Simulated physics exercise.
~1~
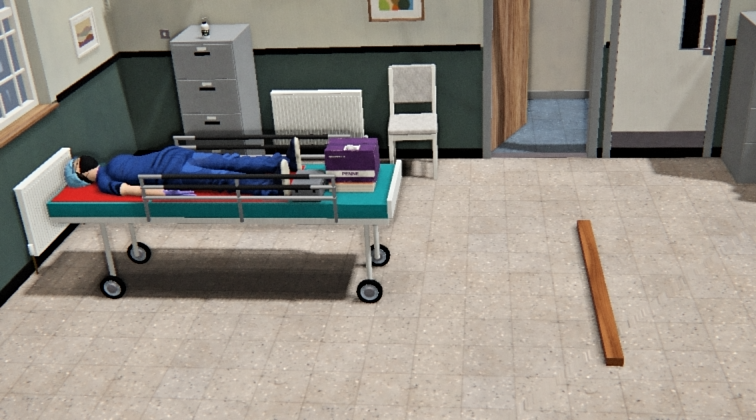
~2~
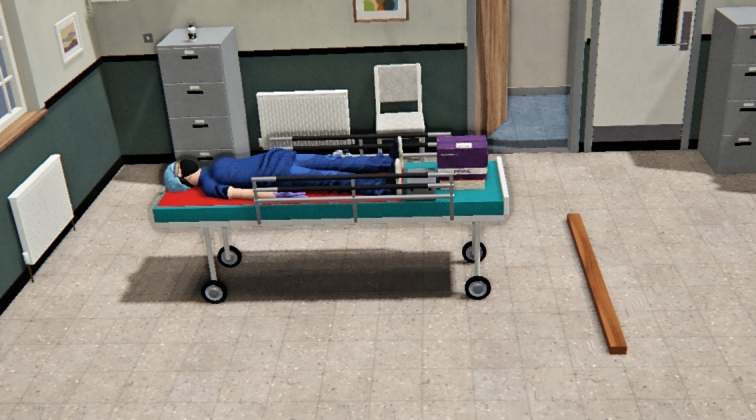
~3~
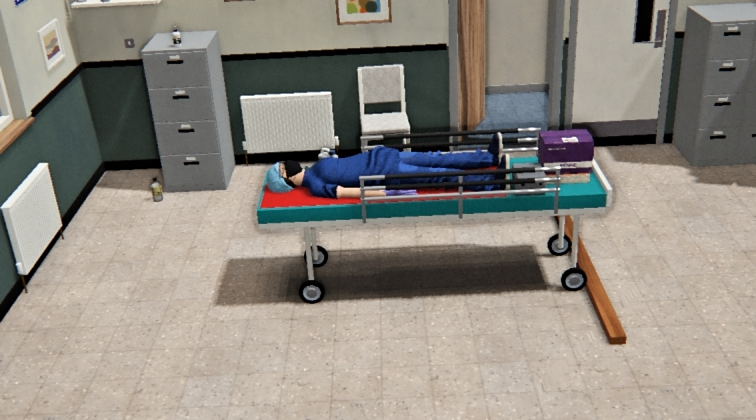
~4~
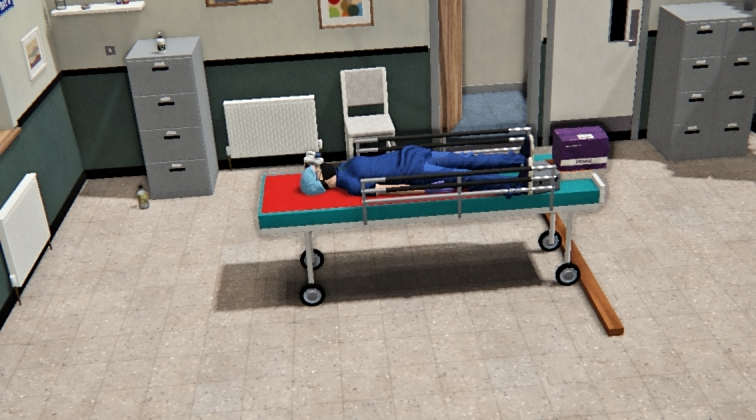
In a hospital room, a trolley carrying a person in blue and a purple bag rolled right until its wheels met a wooden strip and stopped, and the person slid toward the foot end, with both still aboard at the end.
